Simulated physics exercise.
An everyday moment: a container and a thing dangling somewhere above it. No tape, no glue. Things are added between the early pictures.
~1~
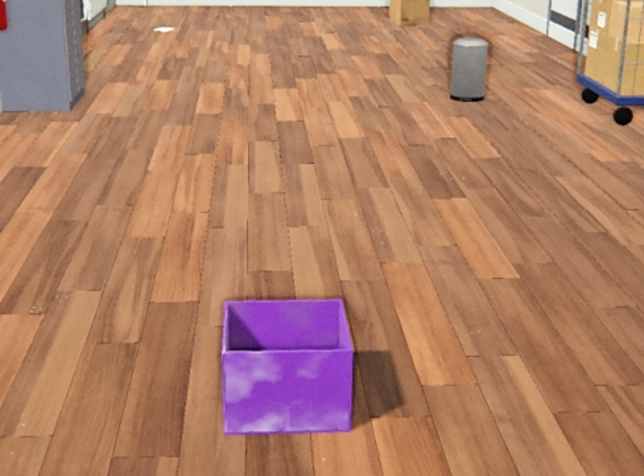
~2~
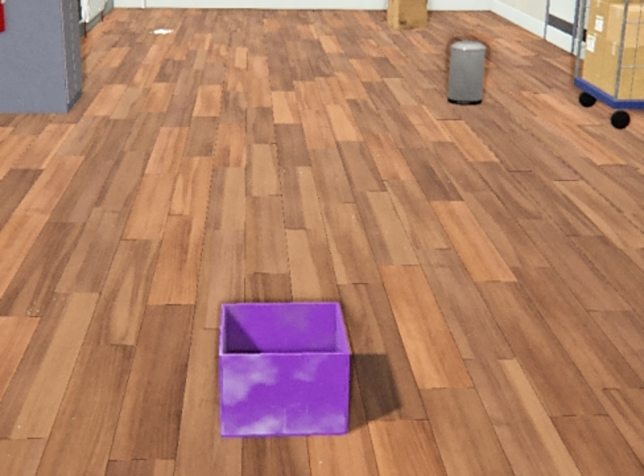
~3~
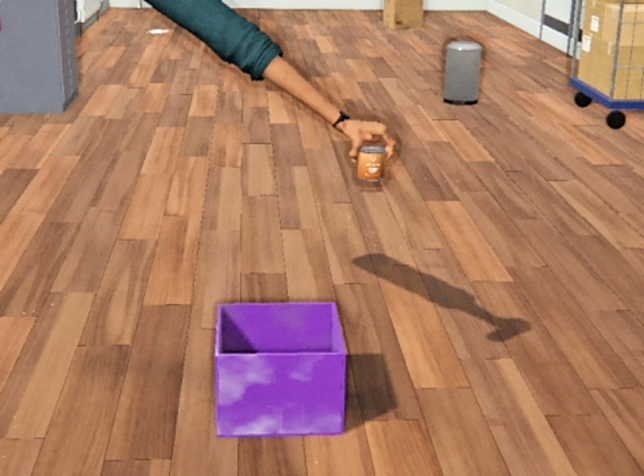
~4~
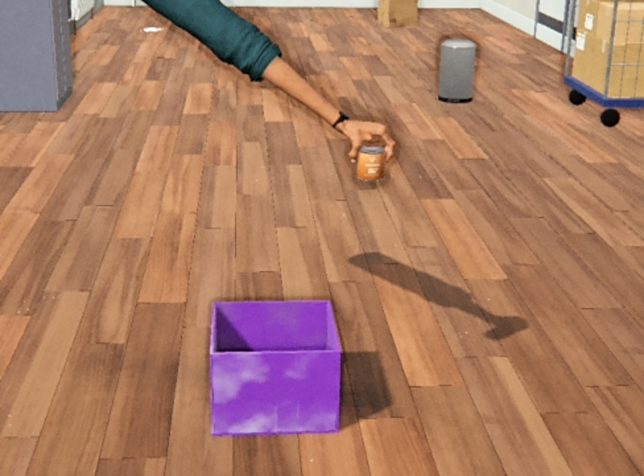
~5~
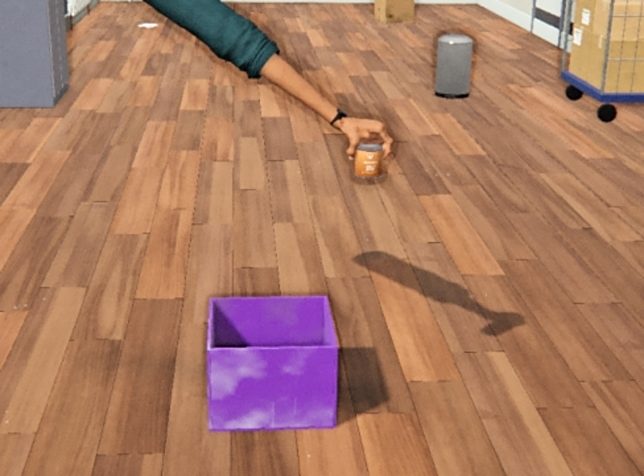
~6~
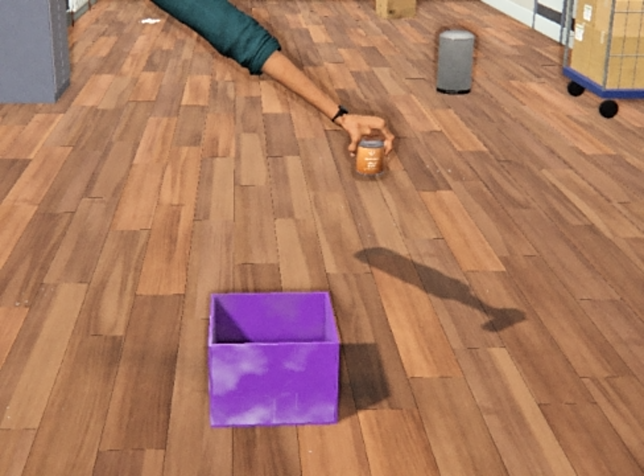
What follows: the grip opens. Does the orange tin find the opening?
Outcome: The orange tin misses.
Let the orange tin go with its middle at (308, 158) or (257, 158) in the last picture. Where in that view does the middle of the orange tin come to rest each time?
Close to (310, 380) and (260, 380).
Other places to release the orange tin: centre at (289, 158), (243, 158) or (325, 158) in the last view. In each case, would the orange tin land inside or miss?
In turn it goes in; lands inside; lands inside.
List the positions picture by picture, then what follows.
In the first picture, crate (286, 364).
In the second picture, crate (282, 367).
In the third picture, still on the way; orange tin (372, 163); crate (278, 367).
In the fourth picture, still on the way; orange tin (371, 164); crate (273, 365).
In the fifth picture, still on the way; orange tin (369, 161); crate (271, 361).
In the sixth picture, in place, still held; orange tin (370, 158); crate (272, 357).
Then, 0.22 s after the last picture, orange tin falling near (368, 215).
Then, 0.40 s after the last picture, orange tin falling near (363, 373).
Then, 0.64 s after the last picture, orange tin falling near (364, 358).
At rest, the orange tin falls beside it, near (363, 381).
